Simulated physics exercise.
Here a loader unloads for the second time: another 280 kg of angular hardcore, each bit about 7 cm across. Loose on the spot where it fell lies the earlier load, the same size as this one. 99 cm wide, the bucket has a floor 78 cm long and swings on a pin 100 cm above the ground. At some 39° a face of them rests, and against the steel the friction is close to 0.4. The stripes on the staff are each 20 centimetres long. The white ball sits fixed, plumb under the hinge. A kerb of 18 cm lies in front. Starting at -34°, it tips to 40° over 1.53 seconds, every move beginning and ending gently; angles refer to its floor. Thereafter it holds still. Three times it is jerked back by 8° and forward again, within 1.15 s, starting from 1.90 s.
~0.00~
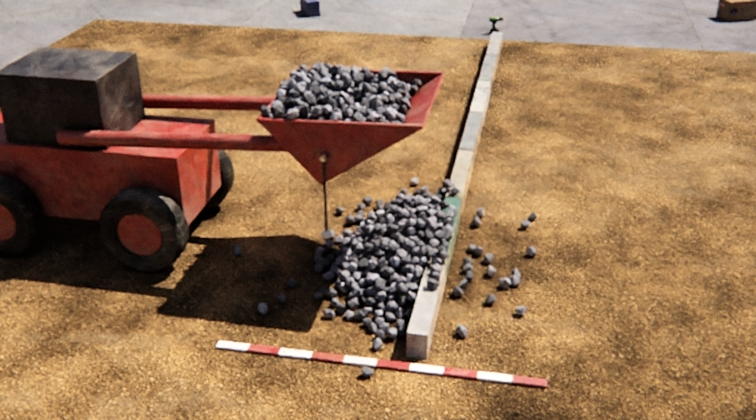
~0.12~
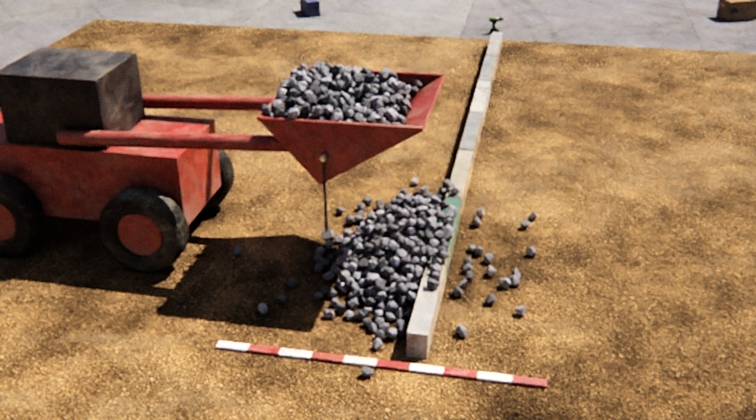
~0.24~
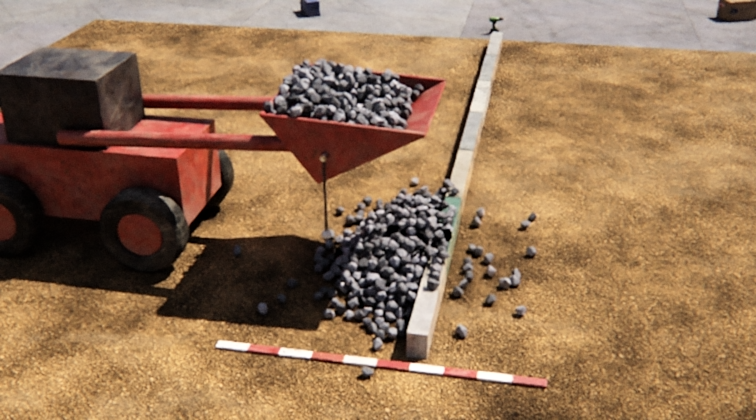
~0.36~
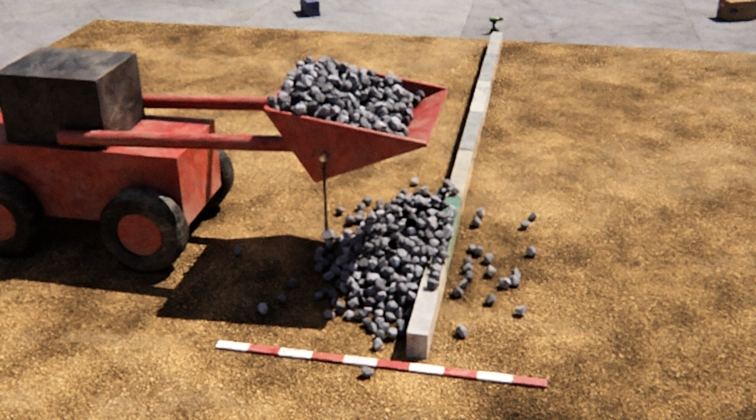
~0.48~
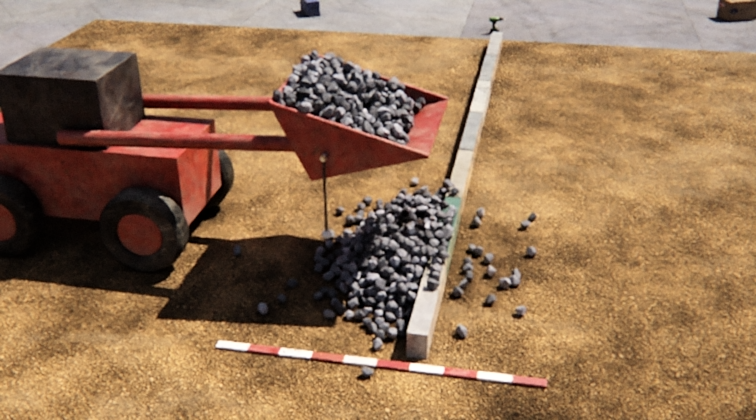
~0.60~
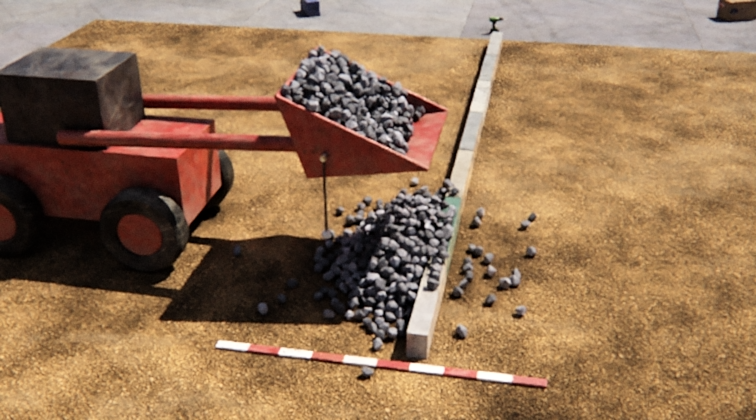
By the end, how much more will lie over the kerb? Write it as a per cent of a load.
About 63 per cent.
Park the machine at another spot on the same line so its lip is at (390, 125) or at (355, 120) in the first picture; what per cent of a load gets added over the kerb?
Near 20 in a hundred first, near 0 in a hundred second.
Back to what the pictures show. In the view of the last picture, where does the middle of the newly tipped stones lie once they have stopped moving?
Around (465, 251) in the last picture.
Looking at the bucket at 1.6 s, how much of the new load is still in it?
I'd say about 45 per cent.
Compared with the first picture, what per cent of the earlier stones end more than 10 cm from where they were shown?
Close to 0 per cent.
After 1.1 s the floor is at 29°; in per cent of one load, 99 in the bucket, 98 on this side of the kerb, 3 over the kerb; the foremost stones are at (517, 266).
After 1.6 s the floor is at 40°; in per cent of one load, 45 in the bucket, 141 on this side of the kerb, 14 over the kerb; the foremost stones are at (520, 257).
After 3.5 s the floor is at 40°; in per cent of one load, 0 in the bucket, 134 on this side of the kerb, 66 over the kerb; the foremost stones are at (588, 265).
After 6.0 s the floor is at 40°; in per cent of one load, 0 in the bucket, 134 on this side of the kerb, 66 over the kerb; the foremost stones are at (588, 265). Net gain over the kerb, 63.
